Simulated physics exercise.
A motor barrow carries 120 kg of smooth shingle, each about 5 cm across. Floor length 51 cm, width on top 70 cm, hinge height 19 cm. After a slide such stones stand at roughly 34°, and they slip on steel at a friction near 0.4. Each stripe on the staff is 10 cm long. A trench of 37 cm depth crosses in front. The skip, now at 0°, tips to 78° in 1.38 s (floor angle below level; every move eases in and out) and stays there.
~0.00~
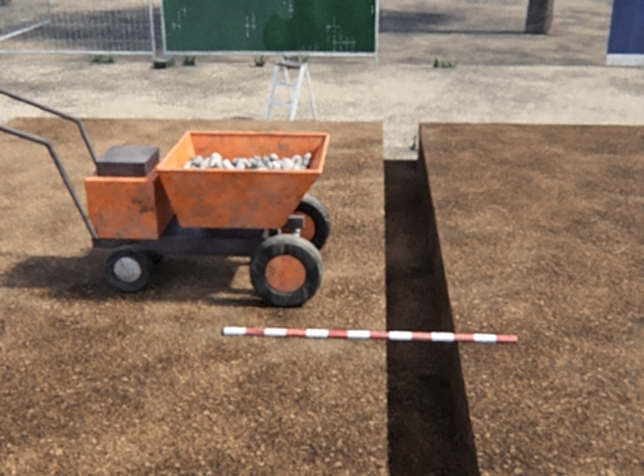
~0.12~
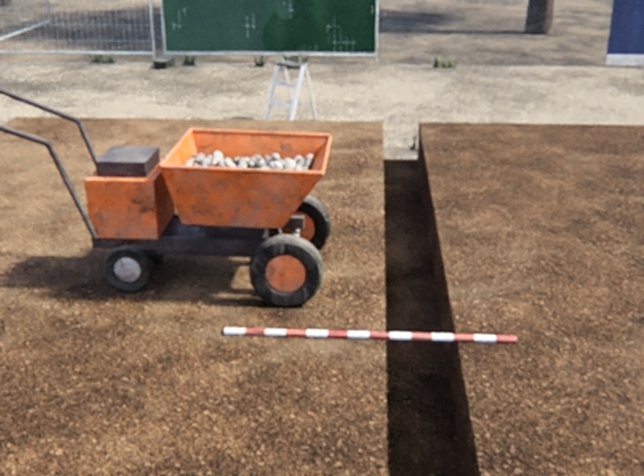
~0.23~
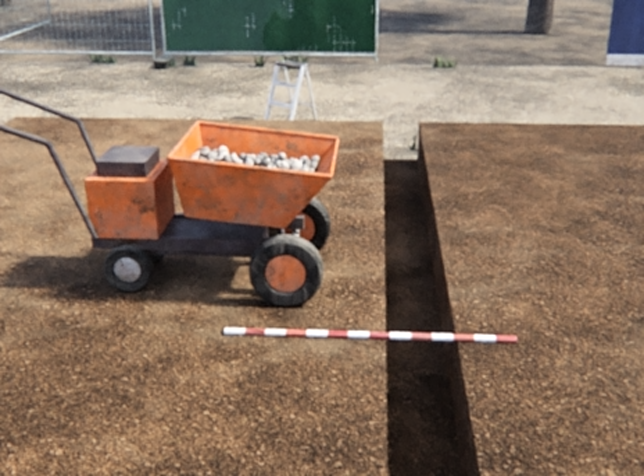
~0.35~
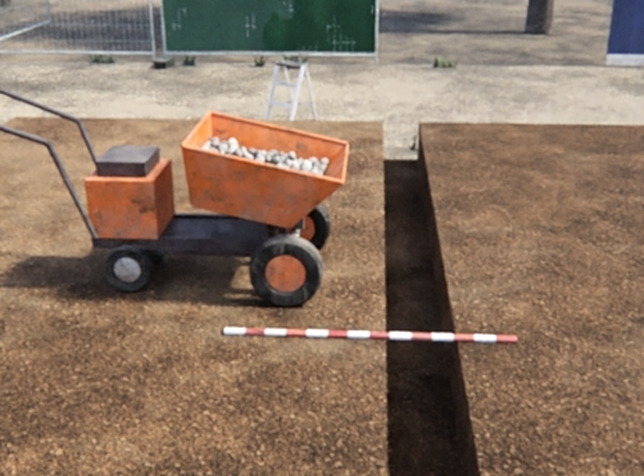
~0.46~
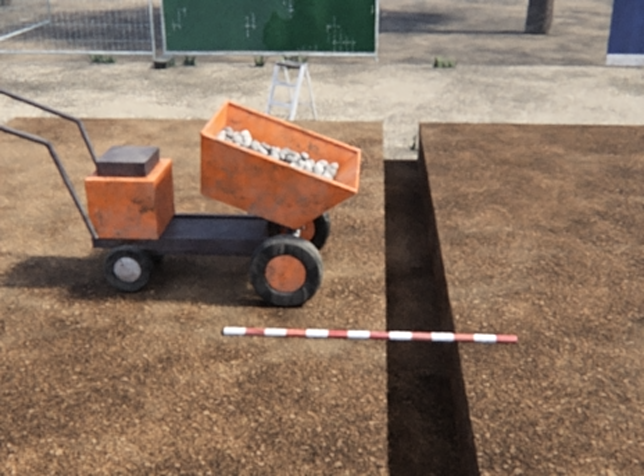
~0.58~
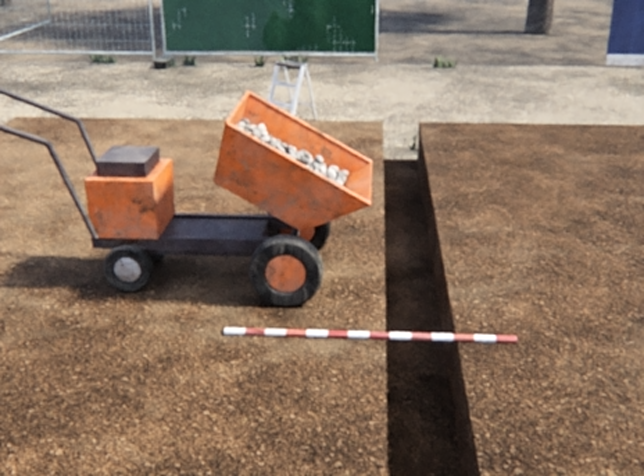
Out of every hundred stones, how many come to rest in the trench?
Roughly 89 per cent ends in the trench.
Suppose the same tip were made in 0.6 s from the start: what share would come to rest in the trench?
It would be near 65 per cent.
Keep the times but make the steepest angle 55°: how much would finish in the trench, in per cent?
In that case some 35 per cent.
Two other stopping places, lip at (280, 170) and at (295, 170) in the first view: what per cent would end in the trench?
About 90 and 100 per cent.
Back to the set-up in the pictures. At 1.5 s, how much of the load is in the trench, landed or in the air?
Some 50 per cent.
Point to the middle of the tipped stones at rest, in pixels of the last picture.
Their middle is at about (423, 328).
After 1.0 s the floor is at 66°; 100 % in the skip; the foremost stones are at (403, 238).
After 1.5 s the floor is at 78°; 44 % in the skip, 48 % in the trench, 8 % past the trench; the foremost stones are at (506, 285).
After 1.8 s the floor is at 78°; 14 % in the skip, 75 % in the trench, 11 % past the trench; the foremost stones are at (572, 285).
After 3.8 s the floor is at 78°; 0 % in the skip, 89 % in the trench, 11 % past the trench; the foremost stones are at (606, 284).
